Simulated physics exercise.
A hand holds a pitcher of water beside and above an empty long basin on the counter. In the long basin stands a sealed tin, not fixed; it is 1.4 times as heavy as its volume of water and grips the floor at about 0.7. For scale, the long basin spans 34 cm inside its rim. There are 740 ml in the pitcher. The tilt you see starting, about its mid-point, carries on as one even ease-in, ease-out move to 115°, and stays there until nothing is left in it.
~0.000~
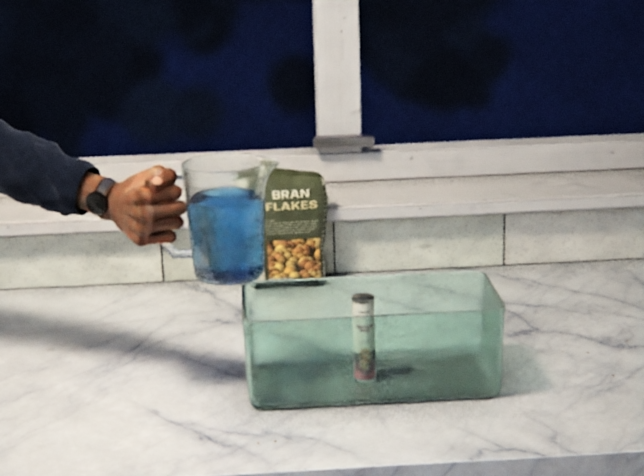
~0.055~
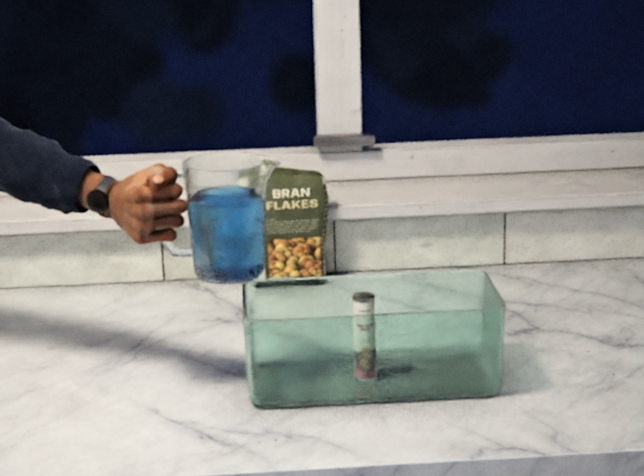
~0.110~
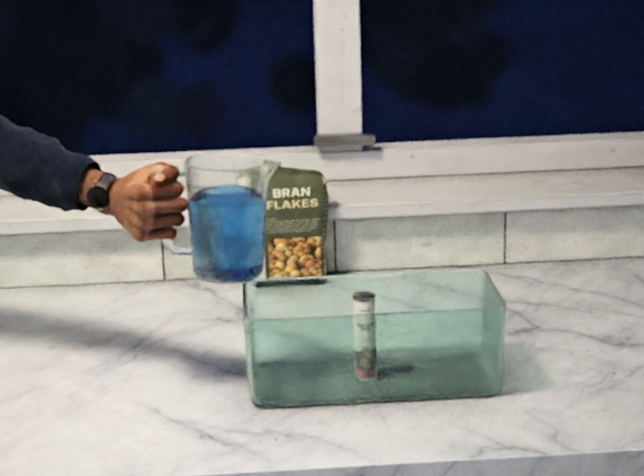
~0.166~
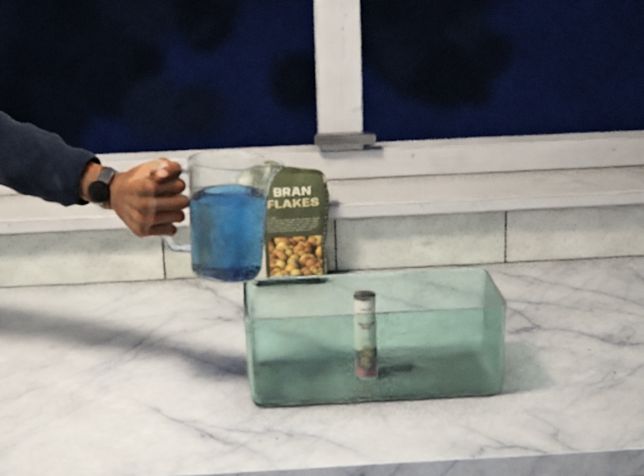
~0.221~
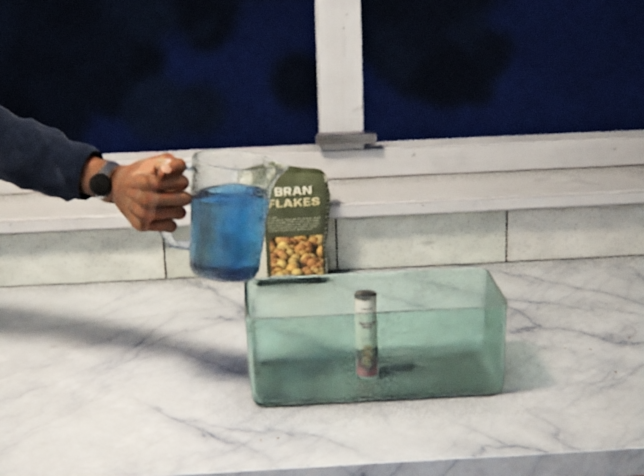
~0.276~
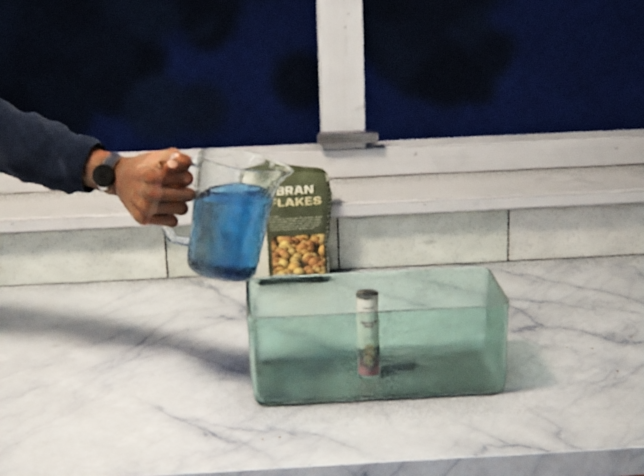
Hand holding a glass pitcher of blue liquid tilting it slightly rightward beside a clear basin with a small upright tin inside.
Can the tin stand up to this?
It stays up.
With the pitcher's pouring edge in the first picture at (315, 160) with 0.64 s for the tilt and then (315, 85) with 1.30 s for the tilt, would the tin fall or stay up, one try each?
First it topples; then it stays up.
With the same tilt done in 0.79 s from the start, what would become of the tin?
Then it remains upright.
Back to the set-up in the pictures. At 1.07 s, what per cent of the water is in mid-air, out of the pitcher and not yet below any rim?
About 14 per cent.
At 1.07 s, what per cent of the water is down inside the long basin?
Near 54 in a hundred.
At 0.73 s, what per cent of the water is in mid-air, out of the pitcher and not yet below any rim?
Near 7 in a hundred.
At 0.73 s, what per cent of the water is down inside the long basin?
About 1 per cent.
By 0.73 s the tilt is 69° and 92 per cent is still to pour; the tin stands where it began.
By 1.07 s the tilt is 106° and 31 per cent is still to pour; the tin stands where it began.
By 1.42 s the tilt is 115° and 0 per cent is still to pour; the tin stands where it began.
By 1.80 s the tilt is 115° and 0 per cent is still to pour; the tin stands where it began.
At rest the tin stands where it began.
